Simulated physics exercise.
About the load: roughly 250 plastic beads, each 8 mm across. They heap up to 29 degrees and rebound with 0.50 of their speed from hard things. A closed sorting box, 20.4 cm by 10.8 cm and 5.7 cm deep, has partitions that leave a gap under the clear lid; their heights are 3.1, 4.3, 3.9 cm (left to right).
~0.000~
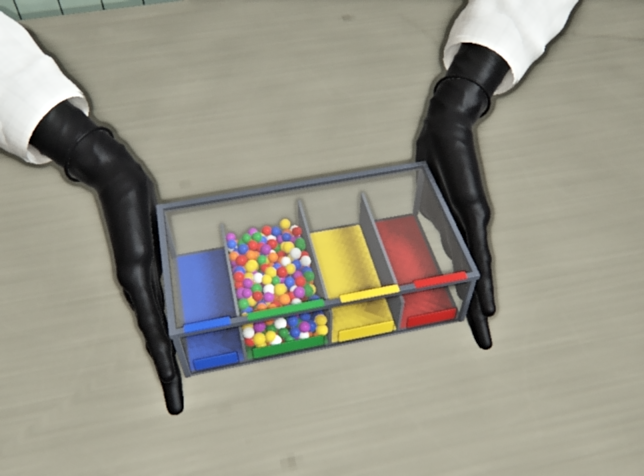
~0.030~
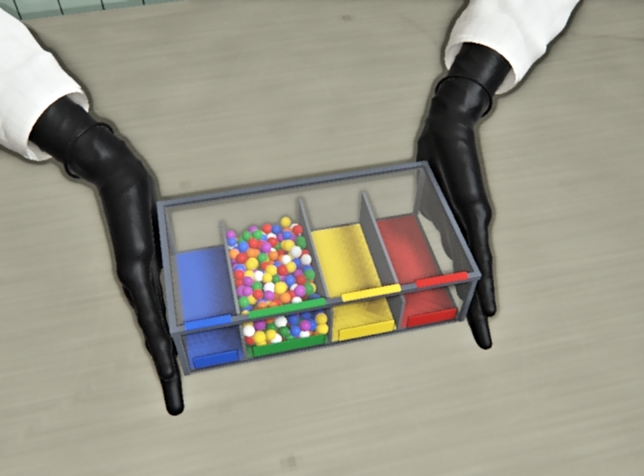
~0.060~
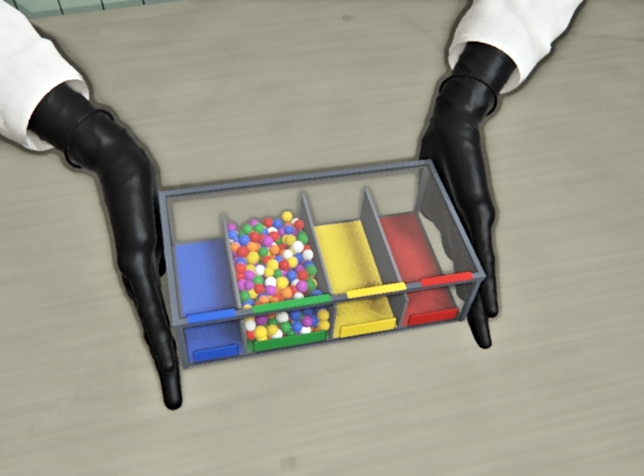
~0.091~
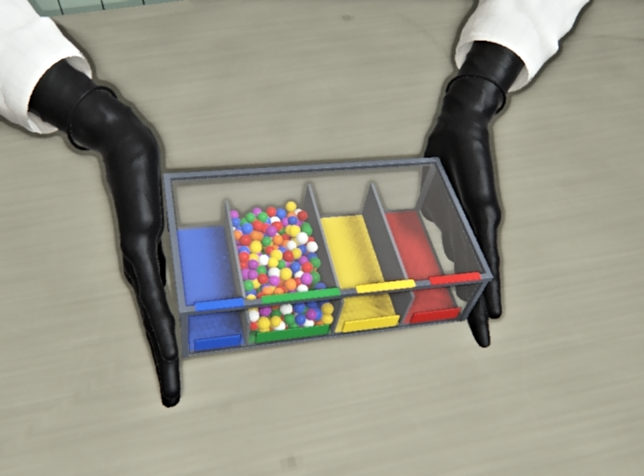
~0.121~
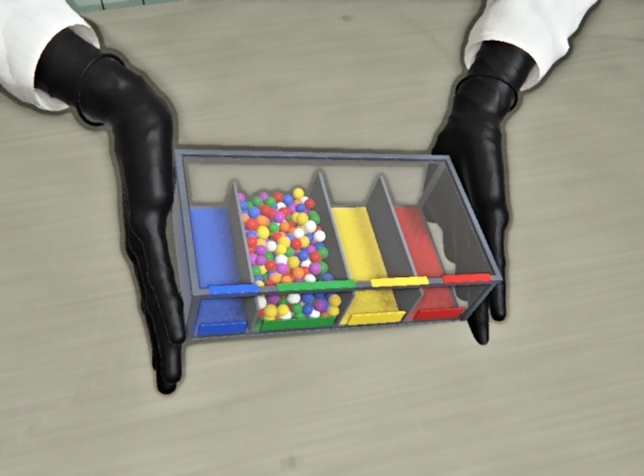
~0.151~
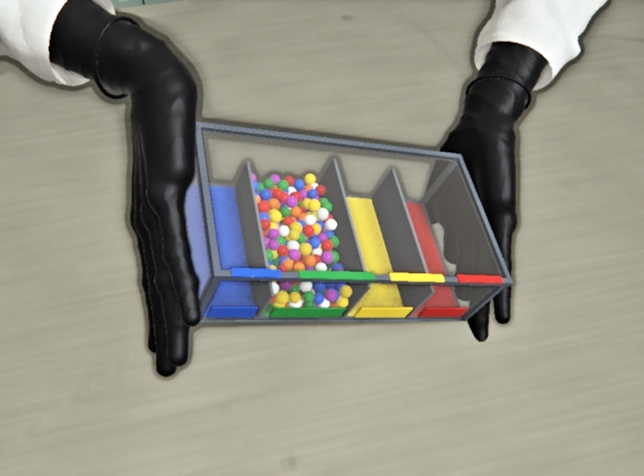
The video shows black-gloved hands holding a clear box with blue, green, yellow and red compartments, multicoloured beads filling the green one; the hands then tilt the box, raising its left side while the beads stay in their compartment.
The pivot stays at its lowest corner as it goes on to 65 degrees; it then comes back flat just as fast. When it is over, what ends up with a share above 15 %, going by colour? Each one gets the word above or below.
Red: Holds a share within the limit; blue: Holds a share within the limit; green: Holds a share past the limit; yellow: Holds a share within the limit.
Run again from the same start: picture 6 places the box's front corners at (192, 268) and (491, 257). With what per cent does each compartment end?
You'd see red at 5 percent, blue at 0, green at 85 and yellow at 10 percent.
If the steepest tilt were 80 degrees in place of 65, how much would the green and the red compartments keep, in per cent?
Shares: Green 90, red 5, per cent.
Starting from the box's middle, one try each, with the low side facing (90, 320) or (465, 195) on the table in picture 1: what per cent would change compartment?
Roughly 30 % for the first direction, roughly 10 % for the second.
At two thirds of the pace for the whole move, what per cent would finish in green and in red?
Expect green at 90 percent and red at 0 percent.
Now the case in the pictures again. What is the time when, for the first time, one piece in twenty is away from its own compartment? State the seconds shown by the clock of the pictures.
0.45 s, roughly.
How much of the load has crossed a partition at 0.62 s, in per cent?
Close to 10 in a hundred.
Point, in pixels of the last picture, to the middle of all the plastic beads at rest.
I'd say roughly (290, 297).
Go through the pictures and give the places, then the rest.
Box tilt 0 degrees, front corners at (176, 331) and (472, 274); green 100 %, in the first picture.
Box tilt 1 degrees, front corners at (176, 329) and (473, 274), in the second picture.
Box tilt 4 degrees, front corners at (179, 321) and (478, 274), lowest corner right front, in the third picture.
Box tilt 8 degrees, front corners at (185, 308) and (485, 275), lowest corner right front, in the fourth picture.
Box tilt 15 degrees, front corners at (198, 291) and (495, 277), lowest corner right front, in the fifth picture.
Box tilt 22 degrees, front corners at (219, 272) and (505, 280), lowest corner right front; green 100 %. Its pace works out near 245 degrees a second, in the sixth picture.
After 0.43 s, tilt 63 degrees; green 95 %, yellow 5 %.
Then, at 0.62 s, tilt 22 degrees; green 90 %, yellow 10 %.
Then, at 0.92 s, tilt 0 degrees; green 90 %, yellow 10 %.
By 1.2 s all is still; red 0 %, blue 0 %, green 90 %, yellow 10 %.
